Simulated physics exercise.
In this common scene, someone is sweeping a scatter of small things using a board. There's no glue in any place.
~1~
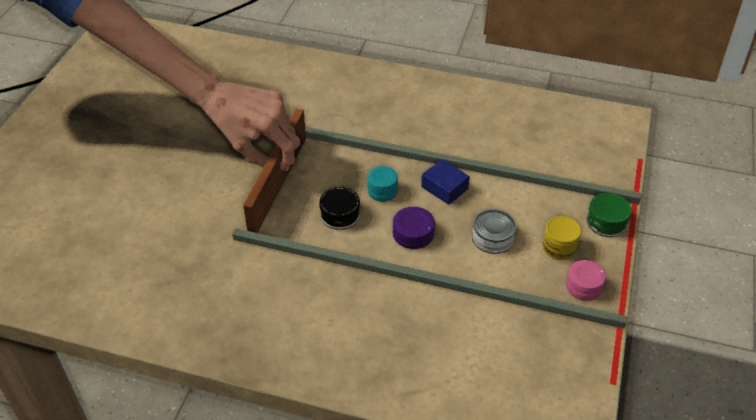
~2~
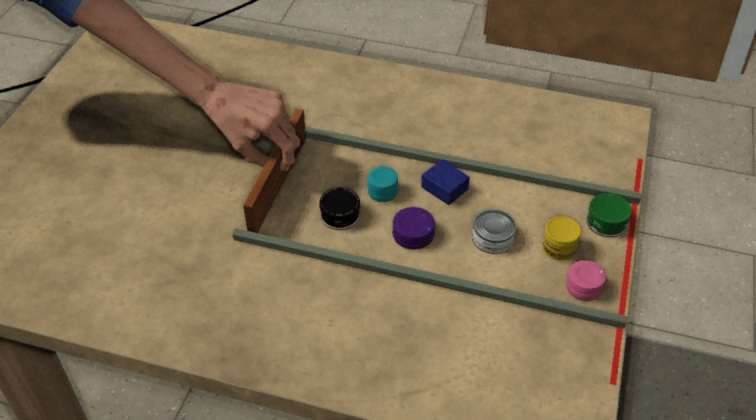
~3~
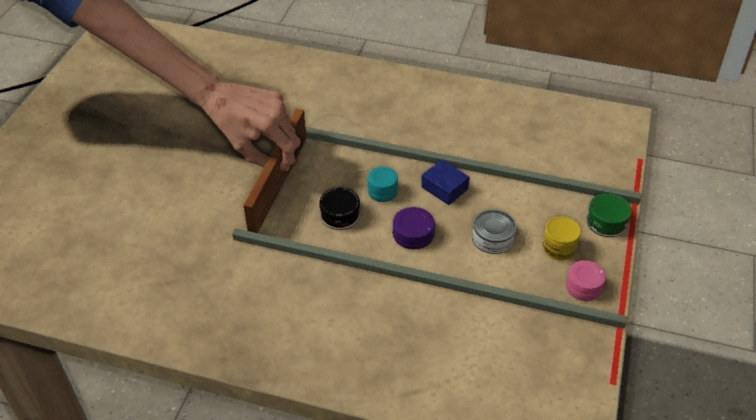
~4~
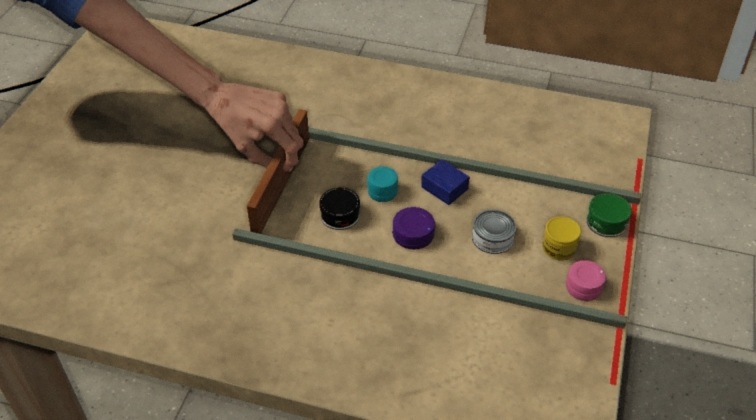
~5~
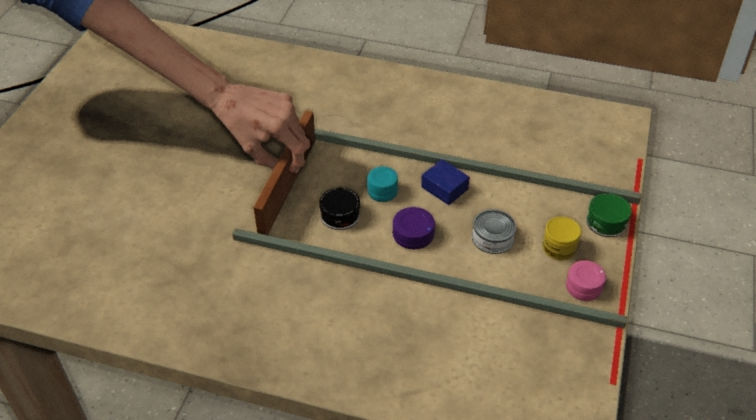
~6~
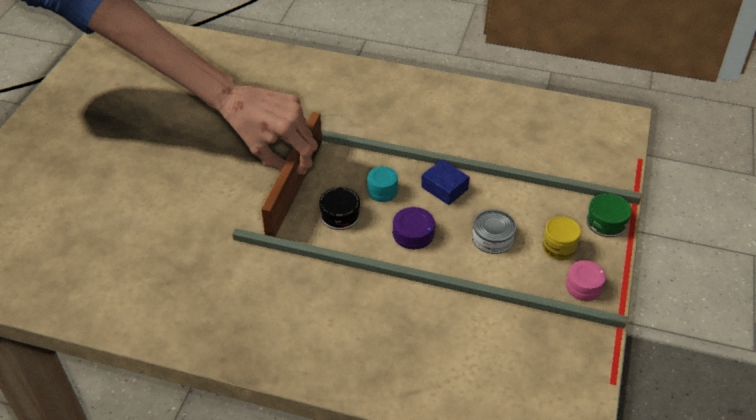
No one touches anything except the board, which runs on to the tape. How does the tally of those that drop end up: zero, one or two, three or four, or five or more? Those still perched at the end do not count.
Missing: Five at minimum.
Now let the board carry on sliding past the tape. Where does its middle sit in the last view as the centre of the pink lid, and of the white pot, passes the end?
Middle: Roughly (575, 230); roughly (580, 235).
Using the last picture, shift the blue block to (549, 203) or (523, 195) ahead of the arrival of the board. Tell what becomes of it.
Per position - not saved; not saved.
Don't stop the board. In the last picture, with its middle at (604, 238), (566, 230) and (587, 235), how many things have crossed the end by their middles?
4; 1; 4.
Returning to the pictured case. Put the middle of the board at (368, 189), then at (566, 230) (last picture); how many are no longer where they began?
First 3 and then 8.
Soon after, none off yet; green pot at rest near (609, 215); pink lid at rest near (586, 281); yellow tub at rest near (561, 239).
In the end, the number that fall off is five or more; gone, black tin, turquoise lid, purple lid, blue block, white pot, yellow tub, pink lid and green pot.
